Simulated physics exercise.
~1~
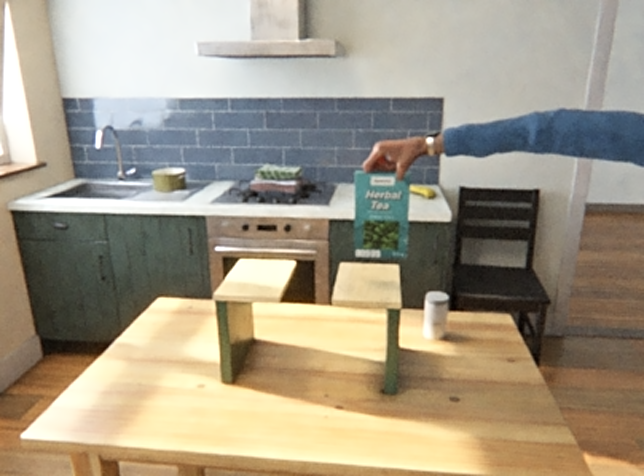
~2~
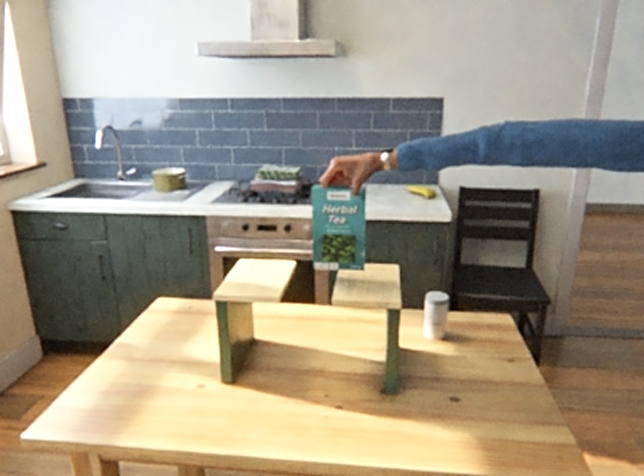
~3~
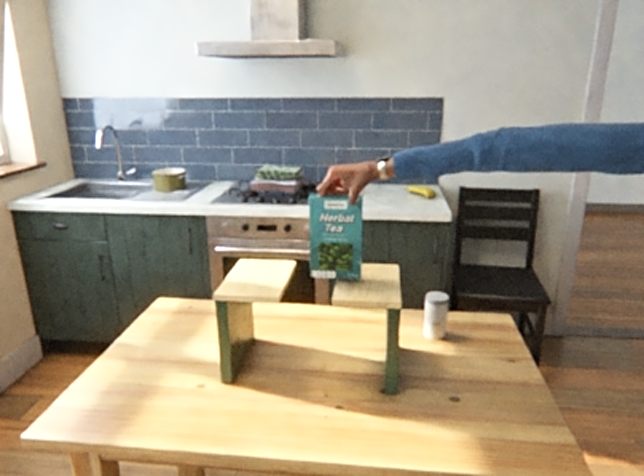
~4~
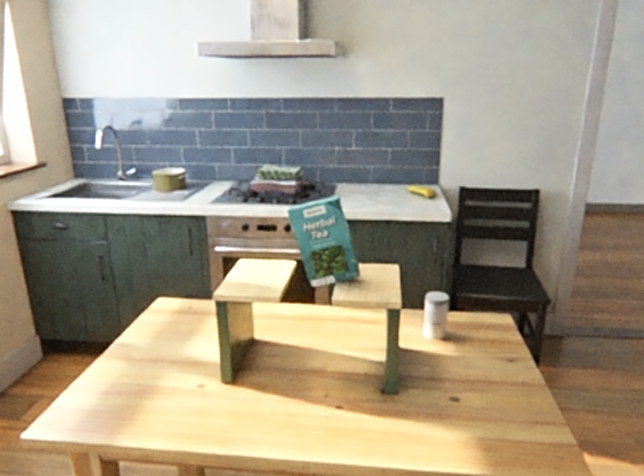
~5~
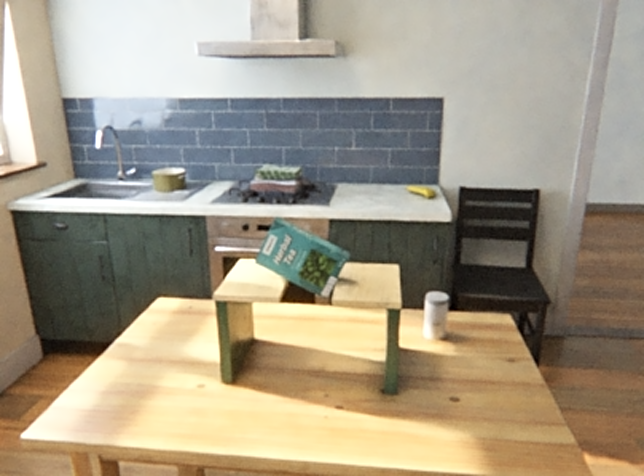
In a sunlit kitchen, a hand lowered a turquoise box of herbal tea over the gap between two small wooden ledges on a table and let go; it tipped over to the left and ended up lodged across the gap, beside an unmoved white jar.
